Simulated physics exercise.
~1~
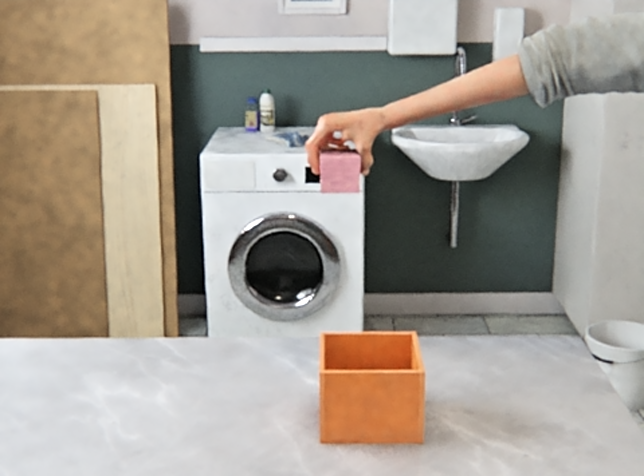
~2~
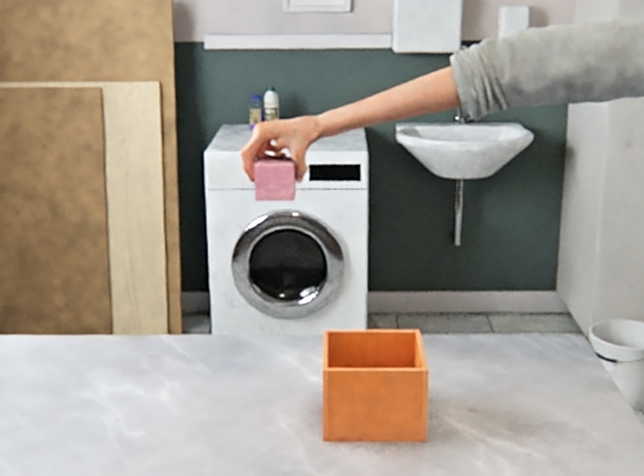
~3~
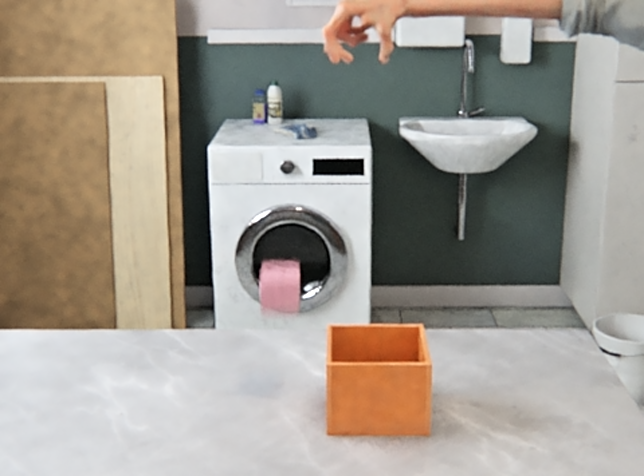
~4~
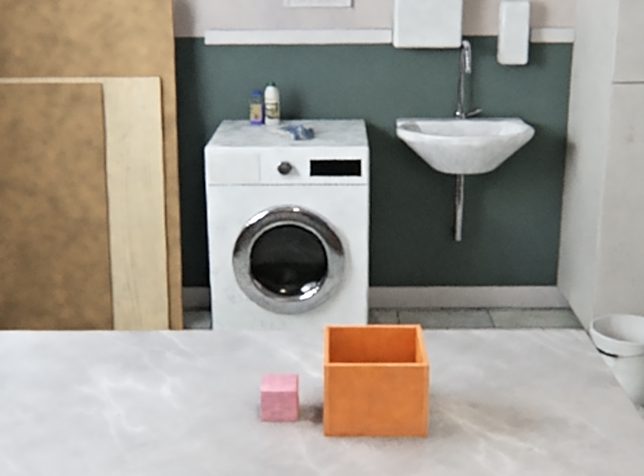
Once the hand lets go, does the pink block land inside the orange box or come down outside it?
The pink block comes down outside the orange box, resting on the surface just to its left.
The footage shows a hand holding a pink block high over a marble-look surface with an open orange box, moving it left and letting go. The block drops and comes to rest on the surface just left of the box, which stays put.
